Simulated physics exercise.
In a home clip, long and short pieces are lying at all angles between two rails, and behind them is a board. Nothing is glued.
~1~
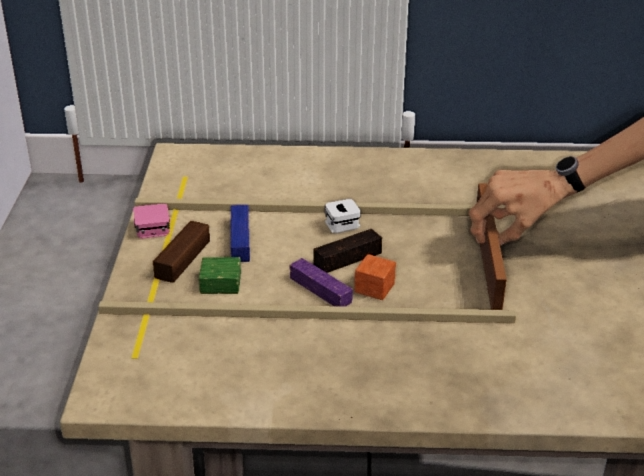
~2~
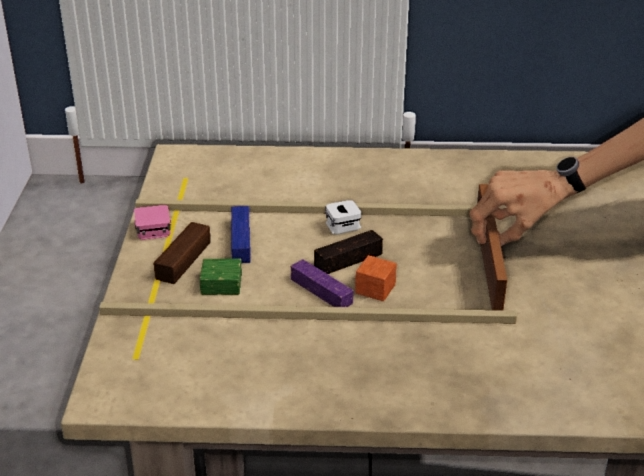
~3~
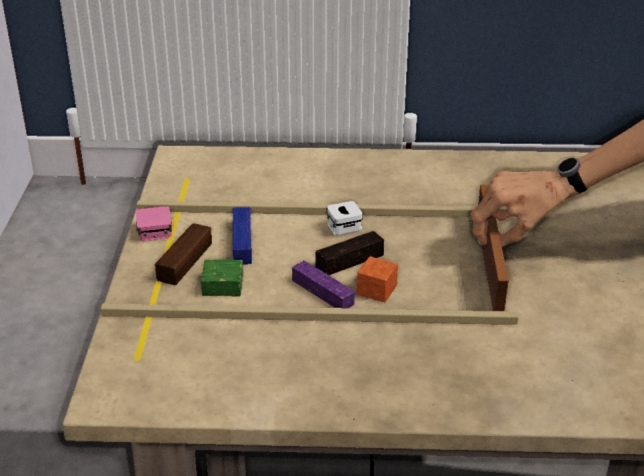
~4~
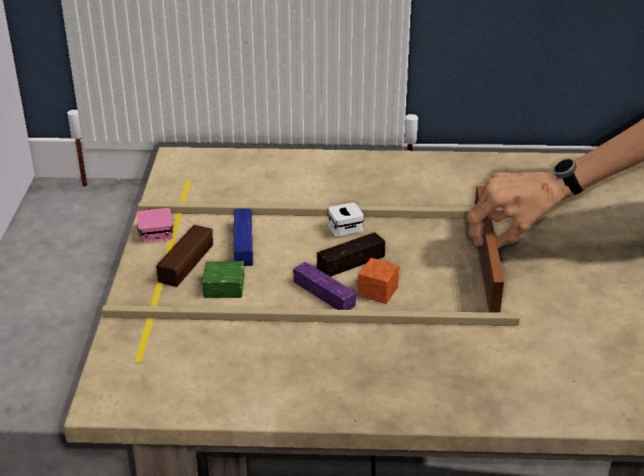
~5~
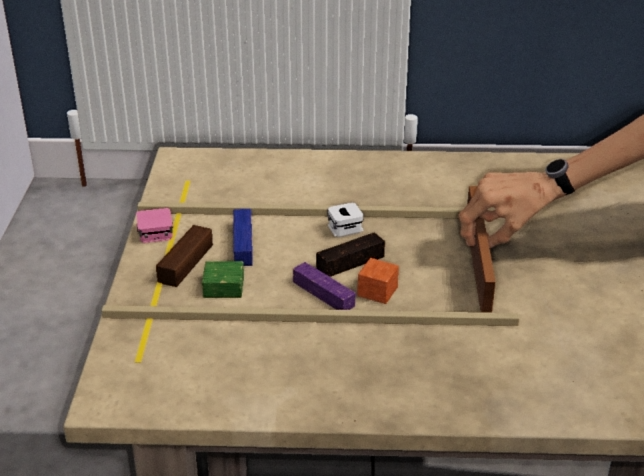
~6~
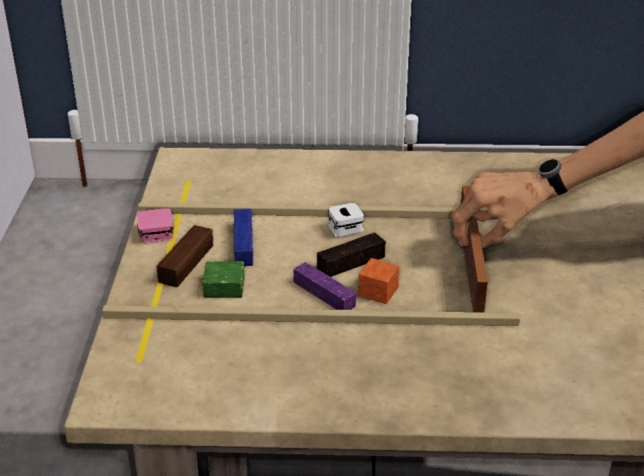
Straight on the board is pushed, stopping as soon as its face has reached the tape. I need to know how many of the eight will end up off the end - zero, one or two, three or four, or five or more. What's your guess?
The count that comes down will most likely be three, maybe four.
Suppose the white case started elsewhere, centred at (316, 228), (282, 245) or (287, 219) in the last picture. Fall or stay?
Per position, it is not dislodged / is not dislodged / is not dislodged.
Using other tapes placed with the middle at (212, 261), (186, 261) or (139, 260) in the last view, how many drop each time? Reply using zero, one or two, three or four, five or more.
Taken in the order given: None at all, 1 or 2, five or over.
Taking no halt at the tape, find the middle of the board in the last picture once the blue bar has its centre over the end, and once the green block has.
Middle approx. at (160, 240), then approx. at (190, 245).
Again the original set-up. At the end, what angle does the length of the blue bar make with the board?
Angle: Close to 10 degrees.
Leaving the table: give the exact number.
Altogether the count is 3.
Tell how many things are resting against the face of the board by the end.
3 in contact.
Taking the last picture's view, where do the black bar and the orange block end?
They end up close to (157, 250) and (143, 277).
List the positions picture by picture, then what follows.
In the first picture, pink case (152, 222); brown stick (182, 251); green block (220, 275); board (490, 245); tape (163, 256).
In the second picture, brown stick (183, 252); white case (343, 219).
In the third picture, green block (222, 278); black bar (350, 253).
In the fourth picture, pink case (155, 226); board (487, 248).
In the fifth picture, brown stick (185, 255); orange block (378, 281).
In the sixth picture, pink case (156, 227); brown stick (186, 255); green block (224, 279); board (473, 248); tape (167, 260).
Early on, none off yet; pink case at rest near (156, 227); brown stick at rest near (186, 255); green block at rest near (224, 279).
A while later, none off yet; pink case at rest near (156, 227); brown stick at rest near (186, 255); green block travelled a little near (209, 280).
Further along, none off yet; pink case travelled a little near (141, 223); brown stick travelled a little near (147, 252); green block travelled well along near (139, 290).
Finally, the number that fall off is three or four; lost, green block, brown stick and pink case.
